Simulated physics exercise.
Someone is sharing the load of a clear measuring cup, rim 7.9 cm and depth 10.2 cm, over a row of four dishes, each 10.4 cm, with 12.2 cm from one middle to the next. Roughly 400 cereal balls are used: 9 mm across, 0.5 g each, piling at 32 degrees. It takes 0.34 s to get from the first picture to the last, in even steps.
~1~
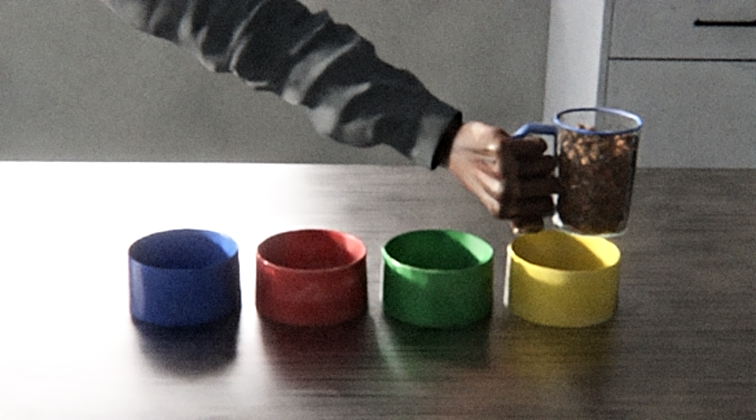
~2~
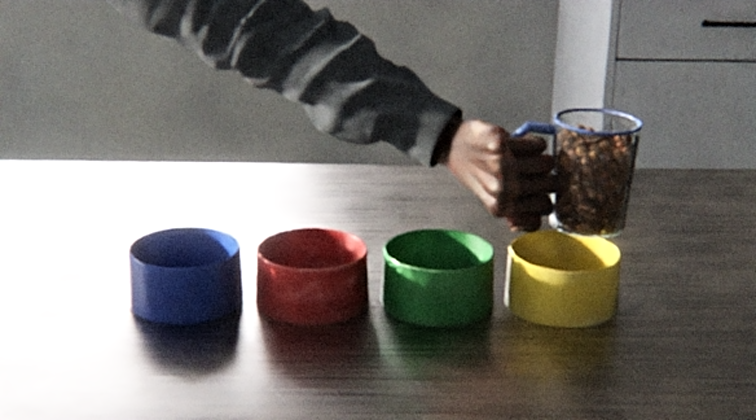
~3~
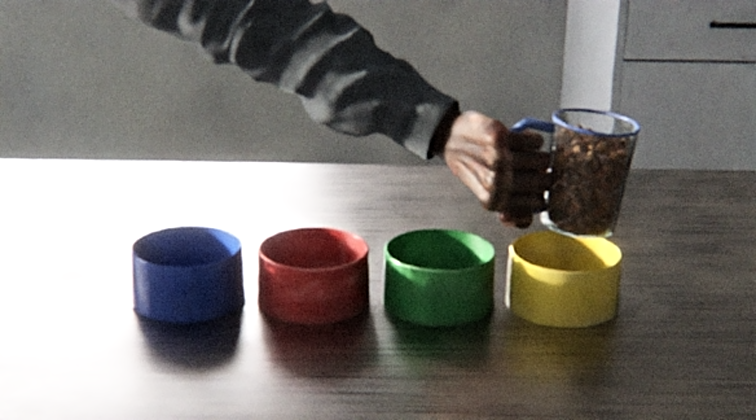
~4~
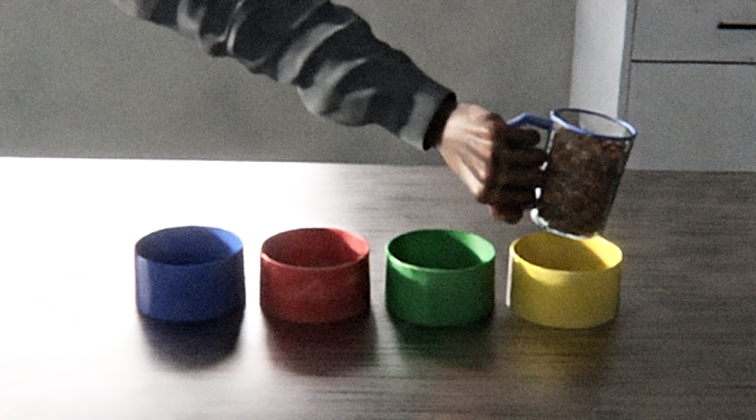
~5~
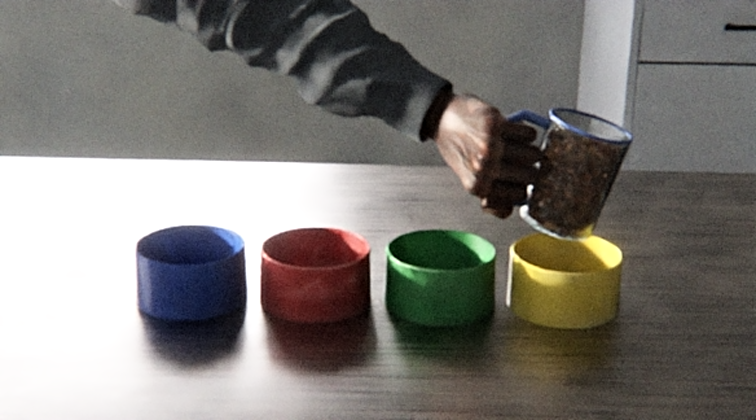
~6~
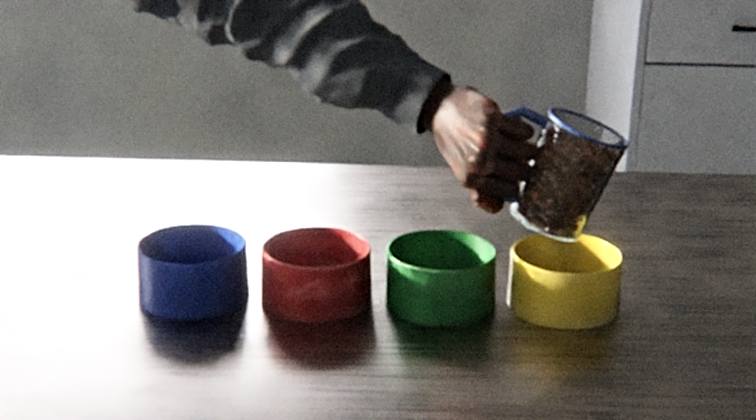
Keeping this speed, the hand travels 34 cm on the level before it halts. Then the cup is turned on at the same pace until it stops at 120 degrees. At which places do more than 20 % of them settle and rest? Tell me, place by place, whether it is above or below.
As I see it, red dish: Its share will not exceed a fifth. Blue dish: Its share will not exceed a fifth. Green dish: Its share will exceed a fifth. Yellow dish: Its share will not exceed a fifth. Counter: Its share will not exceed a fifth.
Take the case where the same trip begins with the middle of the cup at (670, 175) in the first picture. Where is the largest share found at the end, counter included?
Result - top receiver is yellow.
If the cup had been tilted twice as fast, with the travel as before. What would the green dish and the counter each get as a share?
Green 0; counter 10.
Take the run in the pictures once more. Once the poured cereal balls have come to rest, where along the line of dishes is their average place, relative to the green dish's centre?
2 cm to the right.
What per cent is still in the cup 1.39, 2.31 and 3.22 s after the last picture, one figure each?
In order, near 55 %, 0 % and 0 %.
Then, 1.39 s after the last picture, tilt 119 degrees; cup holds 55 %, green 30 %, yellow 5 %.
Then, 2.31 s after the last picture, tilt 120 degrees; cup holds 0 %, green 85 %, yellow 5 %.
Then, 3.22 s after the last picture, tilt 120 degrees; cup holds 0 %, green 85 %, yellow 5 %.
In the end, red 0 %, blue 0 %, green 85 %, yellow 5 %, counter 10 %.
